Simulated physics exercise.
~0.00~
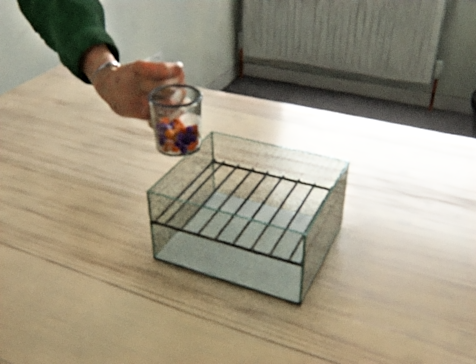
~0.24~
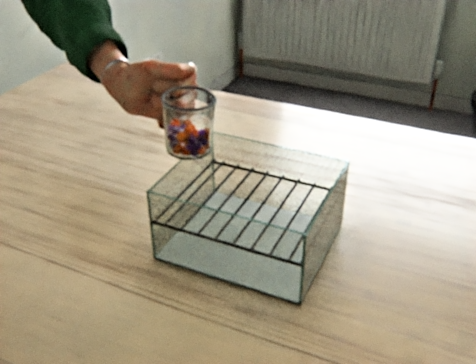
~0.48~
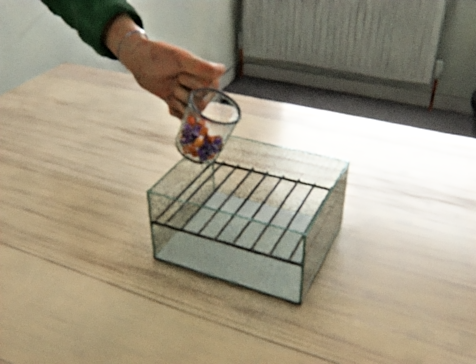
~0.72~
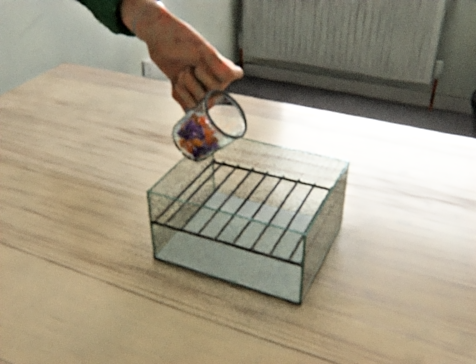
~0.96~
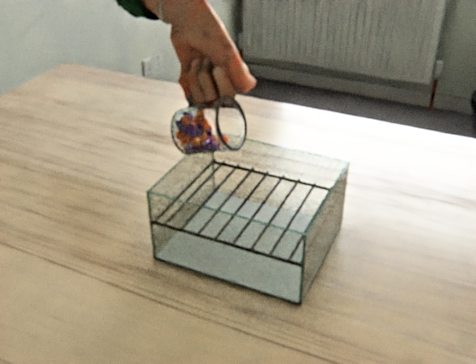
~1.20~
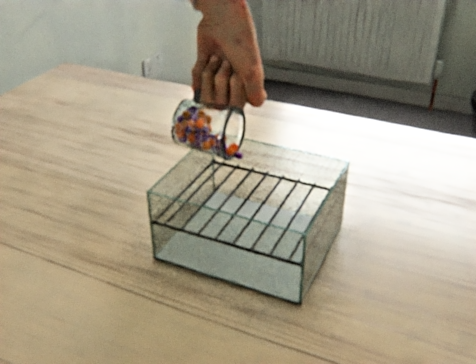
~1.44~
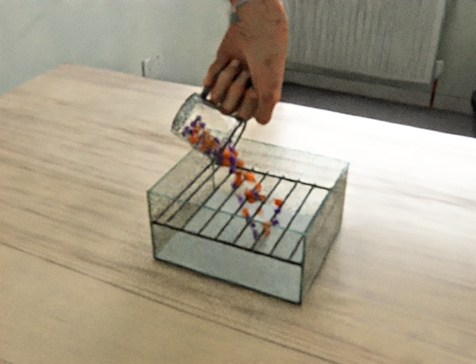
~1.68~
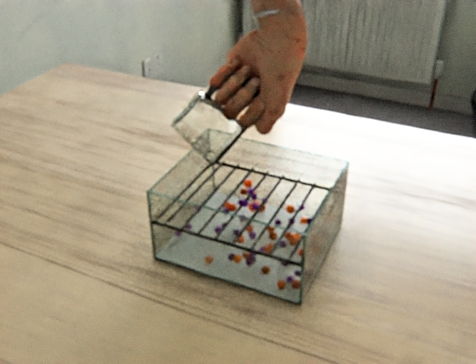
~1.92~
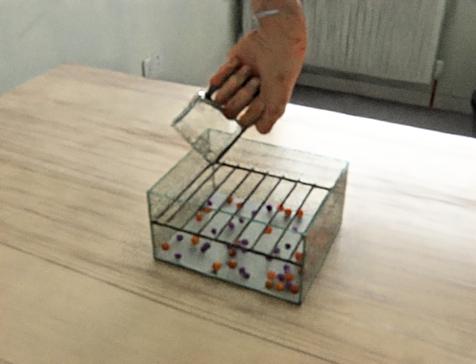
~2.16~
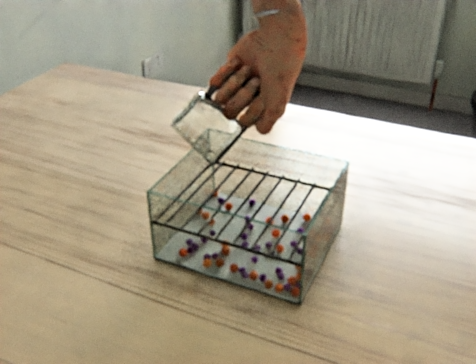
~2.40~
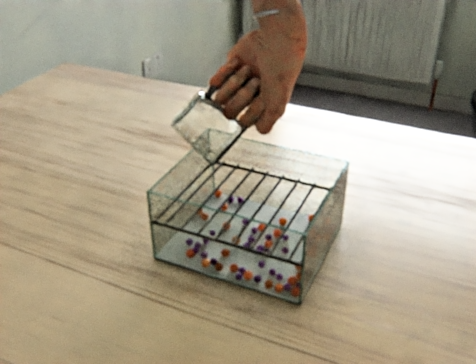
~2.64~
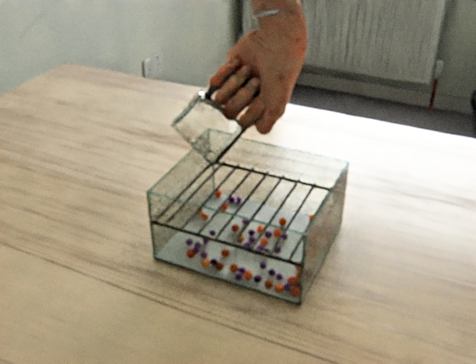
In a room with a pale wooden table, seen from slightly above by a still camera, a clear open box with a dark wire rack across it stands near the middle, with a white radiator behind. A hand in a green sleeve holds a clear cup of small orange and purple pieces at the upper left. The hand moves right and tips the cup over the rack. The pieces spill out in a stream, and both colours drop between the wires. They scatter and settle on the floor of the box, all under the rack, while the hand holds the emptied cup tipped above.
